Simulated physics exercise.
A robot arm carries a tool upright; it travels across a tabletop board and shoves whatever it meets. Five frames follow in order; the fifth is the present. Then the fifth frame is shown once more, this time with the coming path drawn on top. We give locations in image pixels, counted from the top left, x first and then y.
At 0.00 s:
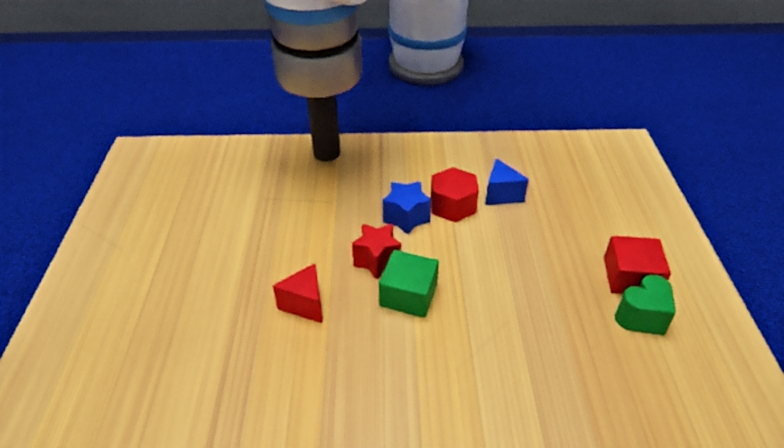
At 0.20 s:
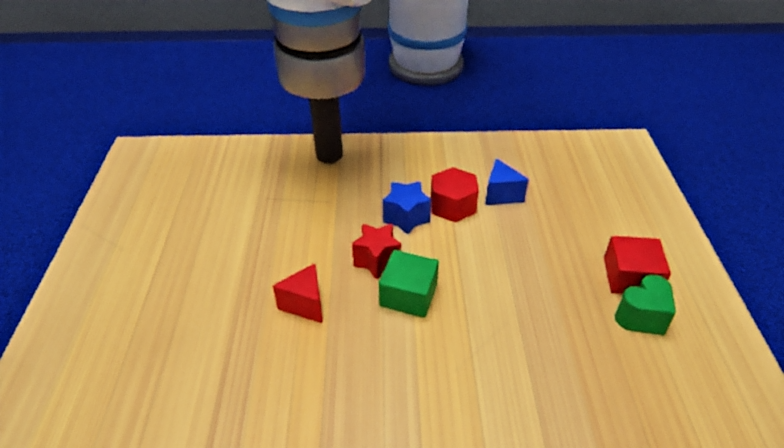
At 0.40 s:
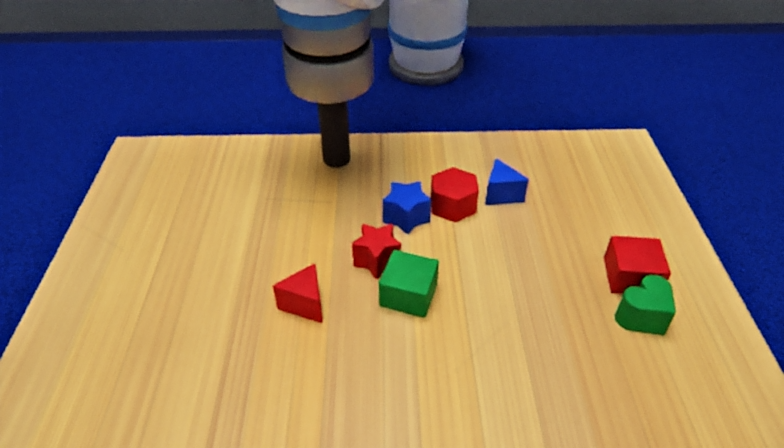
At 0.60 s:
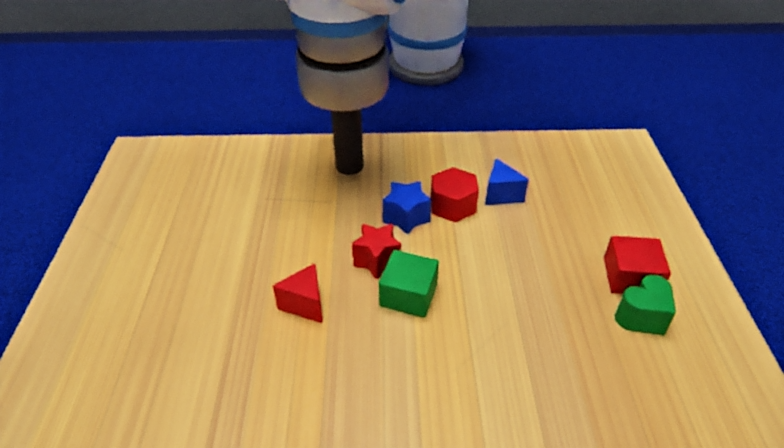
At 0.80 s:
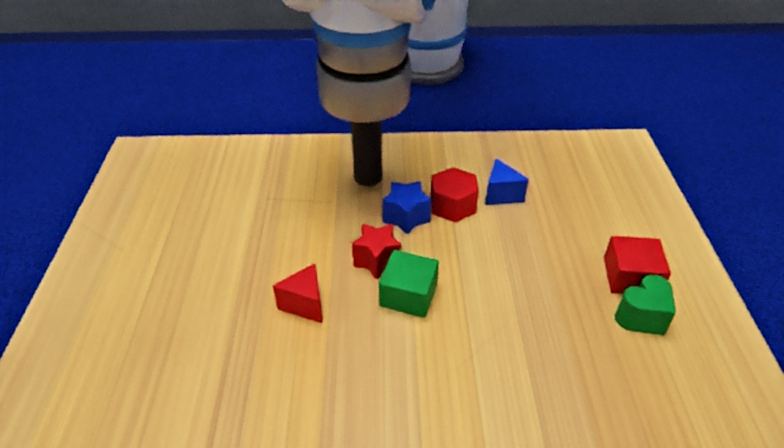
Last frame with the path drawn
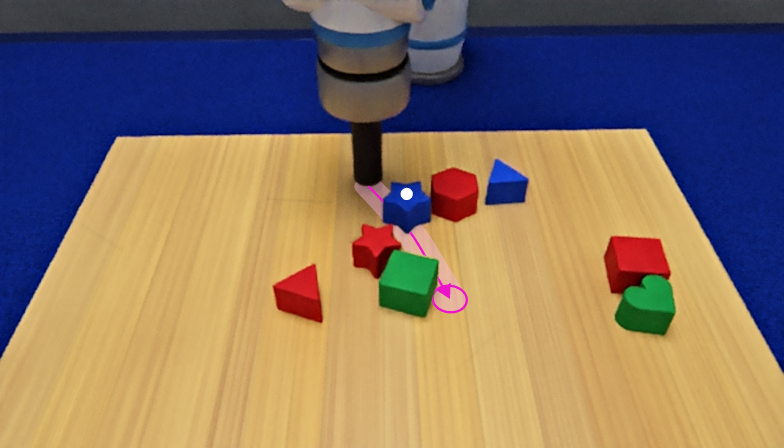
Robot arm with a dark rod moving slowly right and slightly forward above a wooden table, coloured blocks staying still.
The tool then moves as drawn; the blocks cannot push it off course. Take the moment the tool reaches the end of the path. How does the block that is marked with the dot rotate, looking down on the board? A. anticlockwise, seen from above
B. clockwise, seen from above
A (anticlockwise, seen from above)
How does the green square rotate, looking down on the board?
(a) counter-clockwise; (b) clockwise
b: Clockwise.
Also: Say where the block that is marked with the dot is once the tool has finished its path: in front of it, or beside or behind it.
The tool has lost it.
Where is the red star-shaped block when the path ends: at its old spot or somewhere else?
From what I can tell, it will keep its place.
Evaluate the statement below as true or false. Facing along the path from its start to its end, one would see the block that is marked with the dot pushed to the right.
It is false.
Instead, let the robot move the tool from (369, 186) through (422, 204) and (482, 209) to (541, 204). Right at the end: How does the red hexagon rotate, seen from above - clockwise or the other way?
Looking down, my answer is that the red hexagon rotates clockwise.
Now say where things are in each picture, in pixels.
Tool's lower end (327, 154); red star-shaped block (377, 237); blue star-shaped block (407, 194); green square (409, 271); red hexagon (455, 182), in the first frame.
Tool (329, 155); blocks still, in the second frame.
Tool (337, 160); blocks still, in the third frame.
Tool (350, 167); blocks still, in the fourth frame.
Tool (368, 178); red star-shaped block (377, 237); blue star-shaped block (407, 194); green square (409, 271); red hexagon (455, 182), in the fifth frame.
Drawn move, from (369, 186) by way of (398, 217) and (424, 255) to (450, 299); the dot is on the blue star-shaped block.
What follows on the original path. One third of the way, tool (398, 209); blue star-shaped block (428, 207); red hexagon (462, 184), turned 25° anticlockwise.
Two thirds of the way, tool (425, 246); blue star-shaped block (457, 222), turned 35° anticlockwise; red hexagon (466, 186), turned 35° anticlockwise.
At the end, tool (451, 290); red star-shaped block still; blue star-shaped block (459, 223), turned 45° anticlockwise; green square (408, 284), turned 40° clockwise; red hexagon (466, 186), turned 35° anticlockwise.
